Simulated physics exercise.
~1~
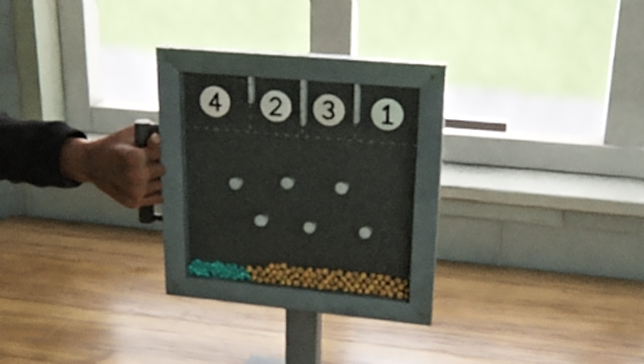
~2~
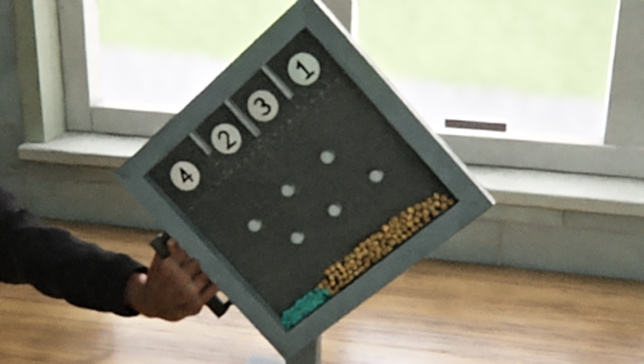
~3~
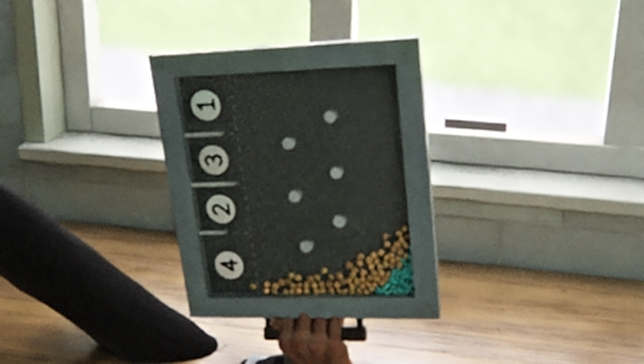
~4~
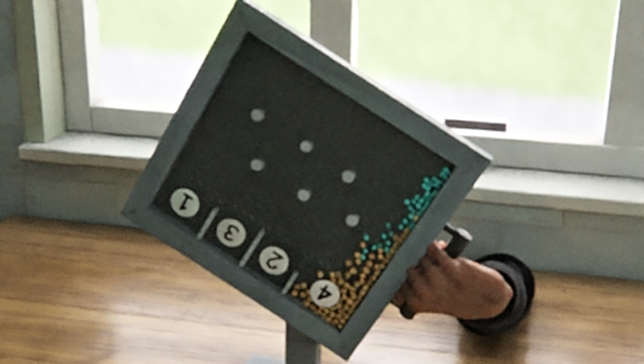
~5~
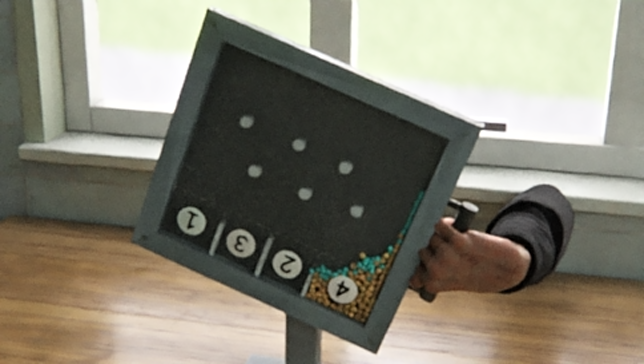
A hand turning a framed bead box anticlockwise until it tilts nearly upside down, tan and turquoise beads sliding into pocket four.
